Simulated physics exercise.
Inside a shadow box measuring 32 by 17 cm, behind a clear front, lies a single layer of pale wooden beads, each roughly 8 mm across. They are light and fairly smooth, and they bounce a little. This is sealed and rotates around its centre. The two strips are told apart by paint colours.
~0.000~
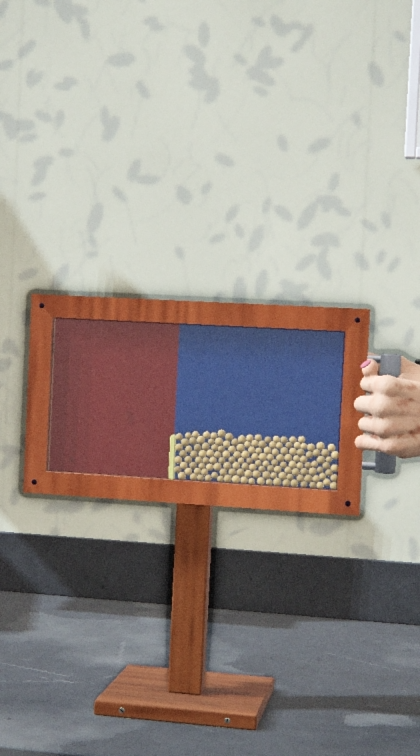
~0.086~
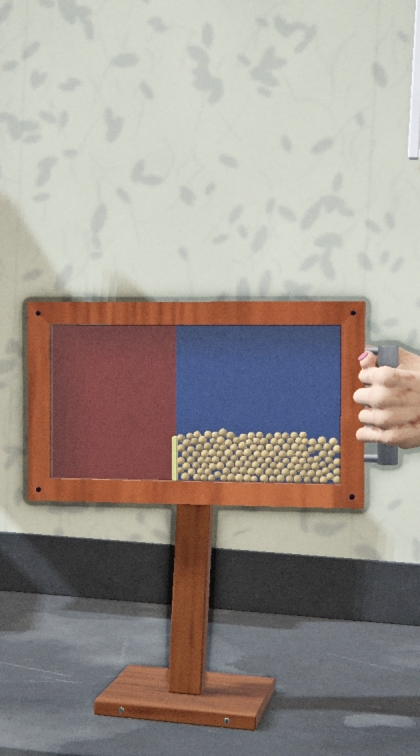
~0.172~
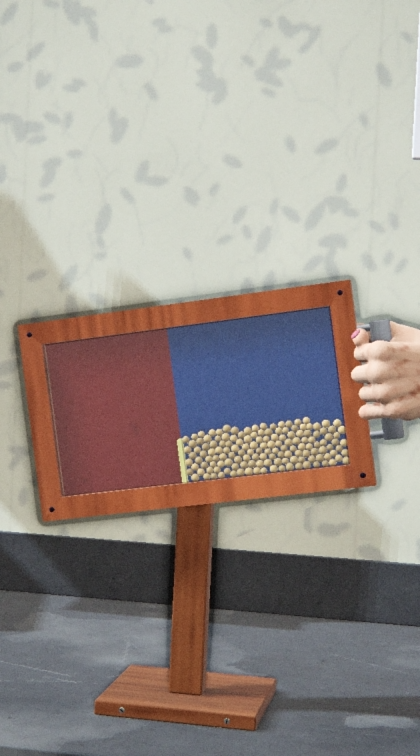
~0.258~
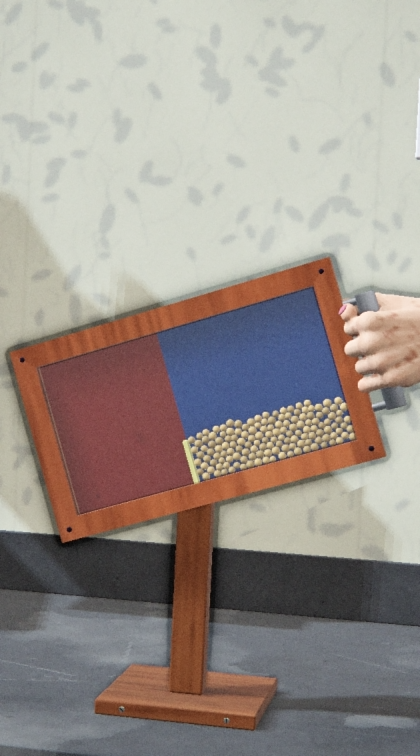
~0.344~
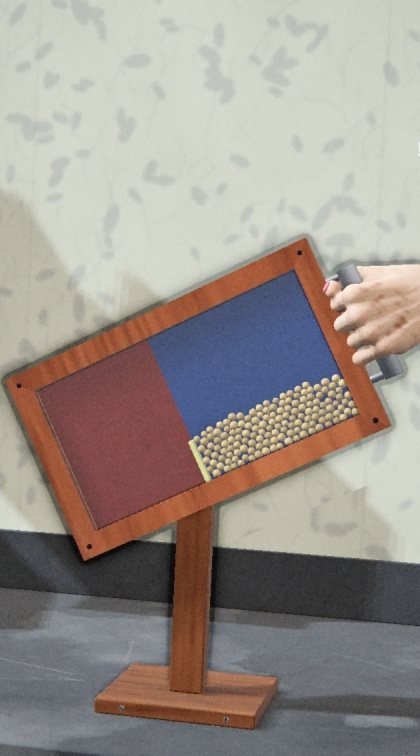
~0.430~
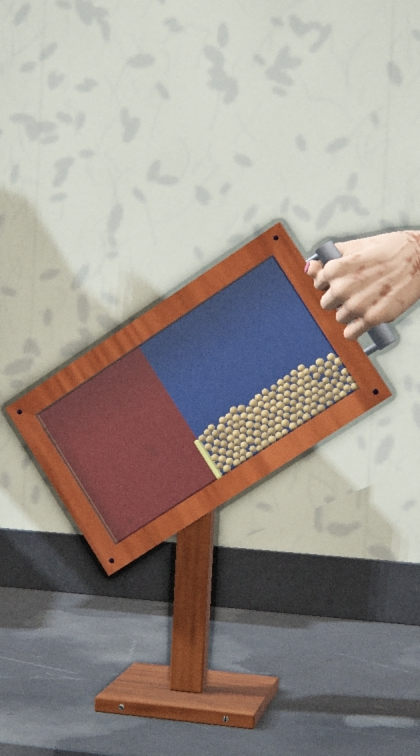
The clip shows a hand gripping the right-side handle of a framed box on a wooden stand, steadily turning it anticlockwise from level while small pale balls stay piled behind a short divider in its blue half, beside the empty red half.
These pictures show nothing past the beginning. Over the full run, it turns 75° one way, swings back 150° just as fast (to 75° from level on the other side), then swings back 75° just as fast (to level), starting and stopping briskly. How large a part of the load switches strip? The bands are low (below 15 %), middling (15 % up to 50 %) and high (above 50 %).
That falls in the middling band.
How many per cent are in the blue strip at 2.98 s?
Share: Close to 70 percent.
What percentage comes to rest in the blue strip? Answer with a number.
Roughly 70 percent.
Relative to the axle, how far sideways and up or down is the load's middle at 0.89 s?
Right by about 3 cm and below by about 3 cm.
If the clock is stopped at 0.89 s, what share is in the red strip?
I'd say close to 40 in a hundred.
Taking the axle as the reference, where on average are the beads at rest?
About 5 cm right and 6 cm below.
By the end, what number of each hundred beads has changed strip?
Around 30 per cent, give or take.
After 0.89 s, it stands 75° anticlockwise; the beads' middle is 3 cm right of and 3 cm below the centre; red 40 %, blue 60 %; 40 % have changed strip.
After 2.98 s, it stands 37° clockwise; the beads' middle is 3 cm right of and 8 cm below the centre; red 30 %, blue 70 %; 30 % have changed strip.
After 3.42 s, it stands level; the beads' middle is 7 cm right of and 5 cm below the centre; red 30 %, blue 70 %; 30 % have changed strip.
At rest by 4.6 s, it stands level; red 30 %, blue 70 %; 30 % have changed strip.
